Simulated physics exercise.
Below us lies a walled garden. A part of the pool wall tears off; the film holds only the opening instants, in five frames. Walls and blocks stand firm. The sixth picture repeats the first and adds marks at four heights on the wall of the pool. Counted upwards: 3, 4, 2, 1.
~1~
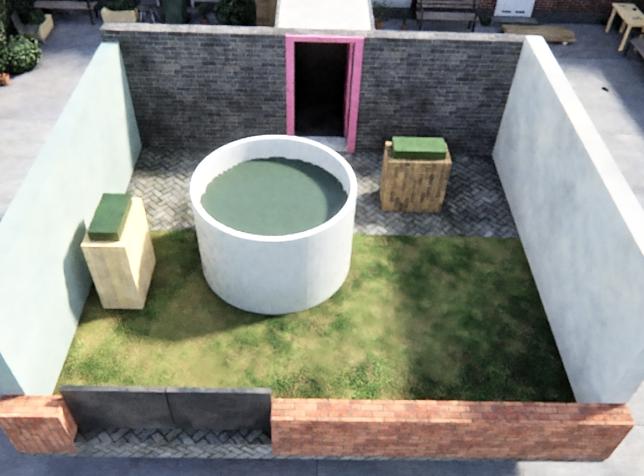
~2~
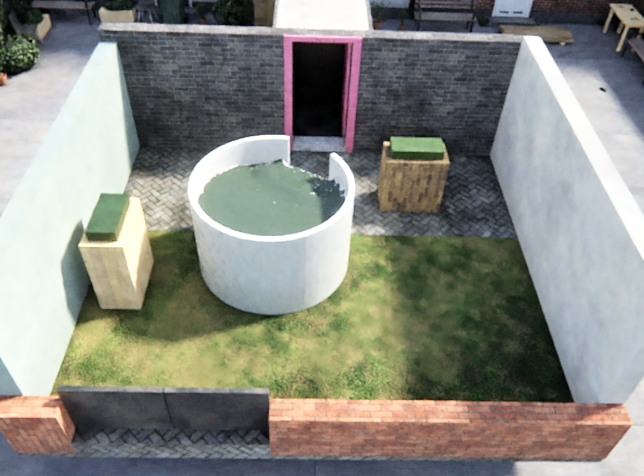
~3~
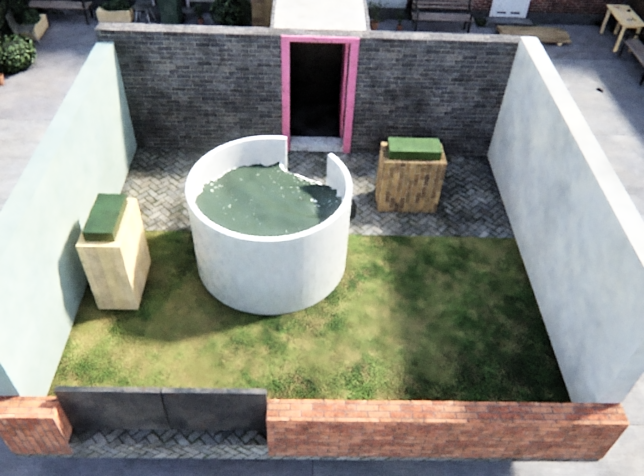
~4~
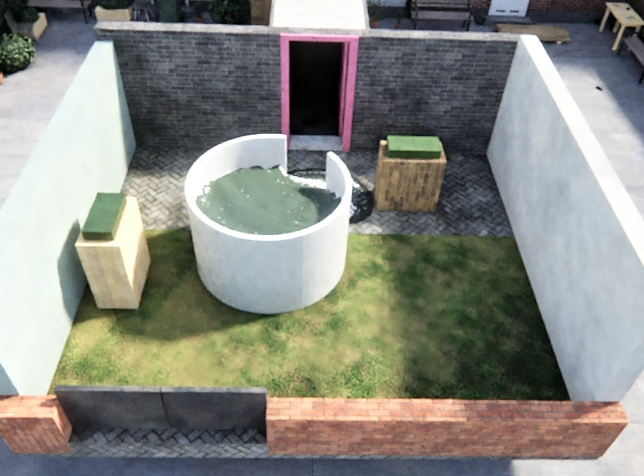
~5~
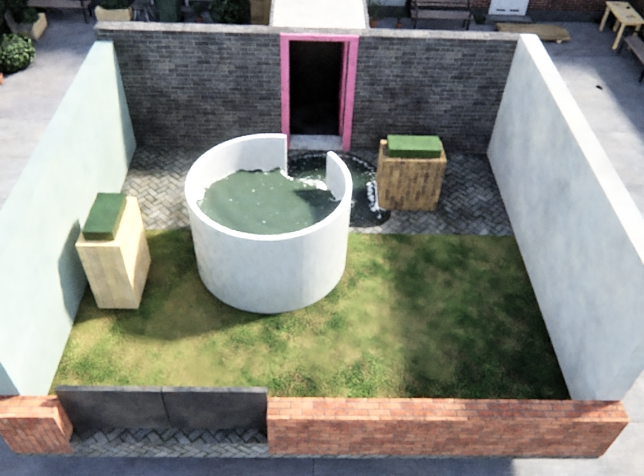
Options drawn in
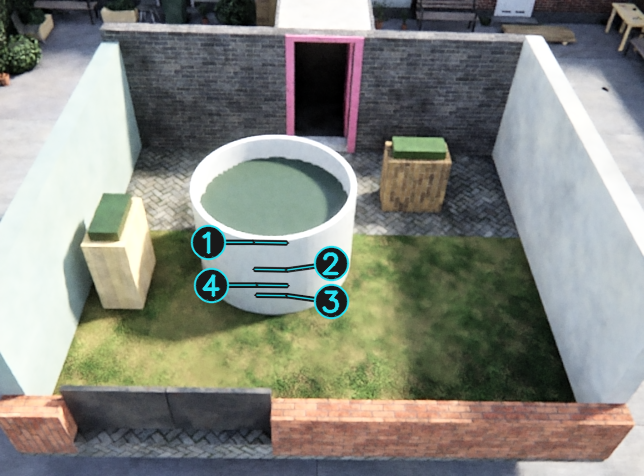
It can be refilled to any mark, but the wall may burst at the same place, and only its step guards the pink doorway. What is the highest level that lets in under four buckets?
Level 3.
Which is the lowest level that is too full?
That would be 4.
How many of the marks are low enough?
One.
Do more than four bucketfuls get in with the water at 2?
Yes, that goes wrong.
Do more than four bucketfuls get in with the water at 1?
Yes.
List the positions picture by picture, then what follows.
Water in the pool at rest, its middle at (275, 202); foot of the pink doorway at (321, 151); shut gate at (169, 395).
Water covers 1 % of the ground, its front hidden from here.
Water covers 3 % of the ground, its front hidden from here.
Water covers 6 % of the ground and shows as far out as (356, 216).
Water covers 10 % of the ground and shows as far out as (363, 160).
On the marked copy, 1 at (269, 242); 2 at (270, 269); 3 at (272, 295); 4 at (271, 285); from the bottom up 3, 4, 2, 1.
For level 1, dozens of bucketfuls pour in.
For level 2, dozens of bucketfuls pour in.
For level 3, a splash gets over, under a bucket.
For level 4, about 8 bucketfuls get in.
